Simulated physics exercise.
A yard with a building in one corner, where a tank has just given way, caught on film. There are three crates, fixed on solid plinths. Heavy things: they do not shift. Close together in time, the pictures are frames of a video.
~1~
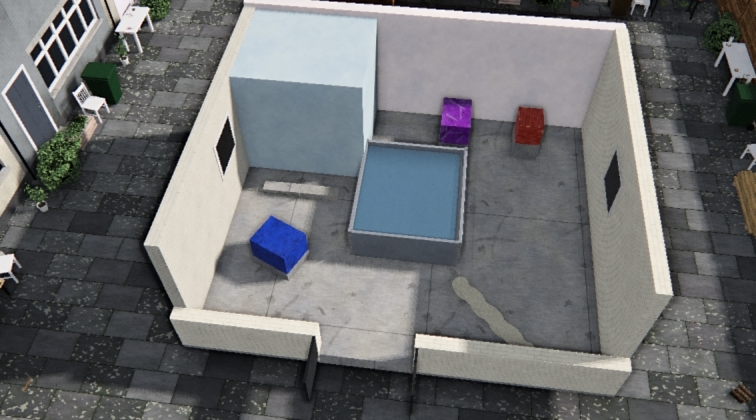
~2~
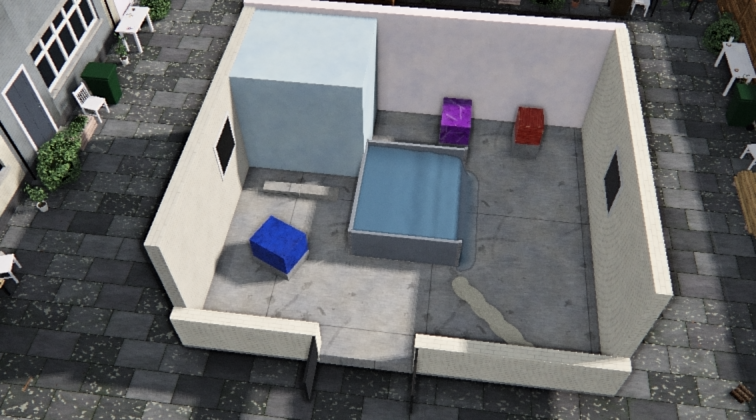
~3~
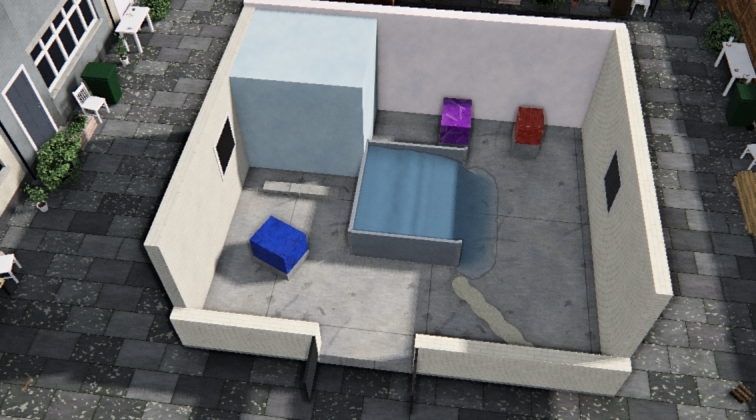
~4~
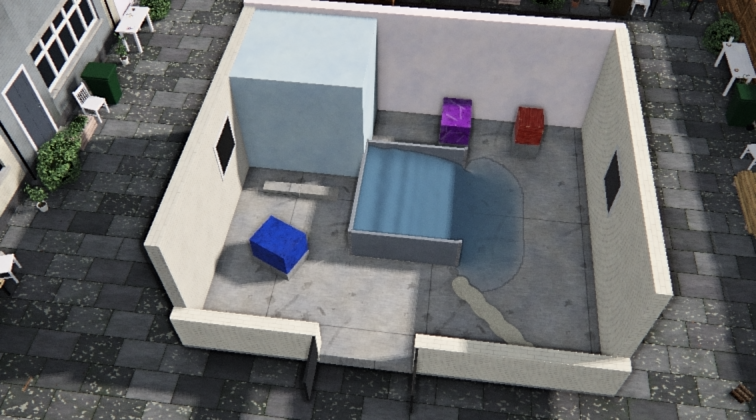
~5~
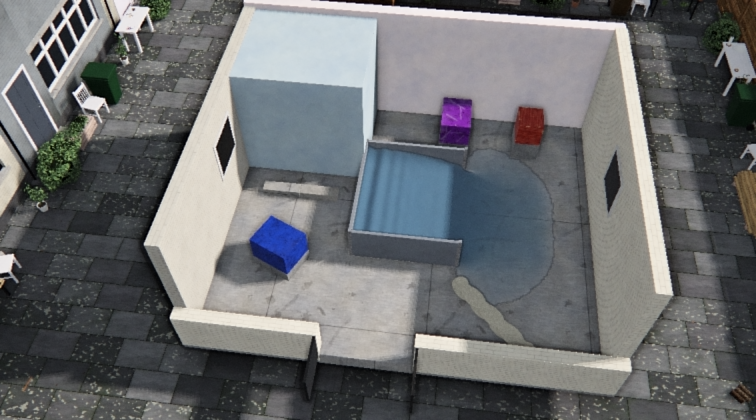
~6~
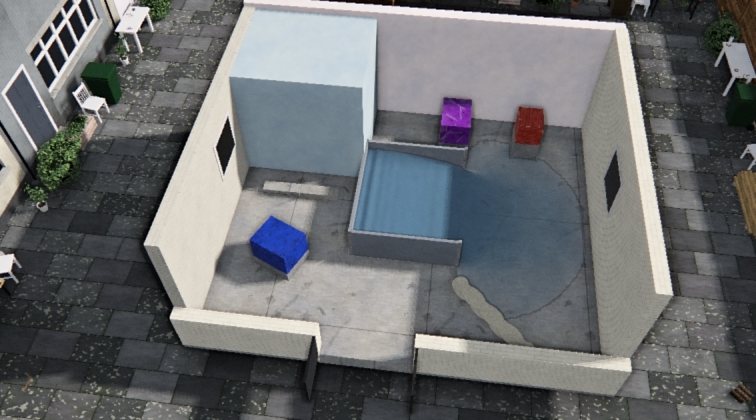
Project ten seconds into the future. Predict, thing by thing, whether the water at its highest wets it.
The blue crate is not wetted. The red crate is not wetted. The purple crate is not wetted.
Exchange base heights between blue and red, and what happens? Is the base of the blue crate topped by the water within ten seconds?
As it turns out, the blue crate stays unflooded.
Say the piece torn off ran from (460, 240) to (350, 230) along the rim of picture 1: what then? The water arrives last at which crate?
It's the crate marked purple.
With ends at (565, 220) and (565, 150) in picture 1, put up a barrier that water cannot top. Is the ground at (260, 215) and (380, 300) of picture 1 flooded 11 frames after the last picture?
In order, I'd call them bare and bare.
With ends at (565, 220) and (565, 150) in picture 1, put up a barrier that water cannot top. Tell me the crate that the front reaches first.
I'd pick the crate marked red.
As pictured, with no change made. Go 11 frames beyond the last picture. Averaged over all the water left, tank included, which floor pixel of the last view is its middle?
I'd say near (508, 224).
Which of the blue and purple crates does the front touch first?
It's the crate marked purple.
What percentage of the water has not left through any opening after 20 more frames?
I'd say around 100 per cent.
A moment on, water covers 35 % of the floor; the blue crate not reached, the red crate water round its plinth, the purple crate not reached.
Next, water covers 40 % of the floor; the blue crate not reached, the red crate water round its plinth, the purple crate water round its plinth.
Then, water covers 55 % of the floor; the blue crate not reached, the red crate water round its plinth, the purple crate water round its plinth.
Later, water covers 80 % of the floor; the blue crate water round its plinth, the red crate water round its plinth, the purple crate water round its plinth.
In the end, water covers 90 % of the floor; the blue crate stayed above the water, the red crate stayed above the water, the purple crate stayed above the water.
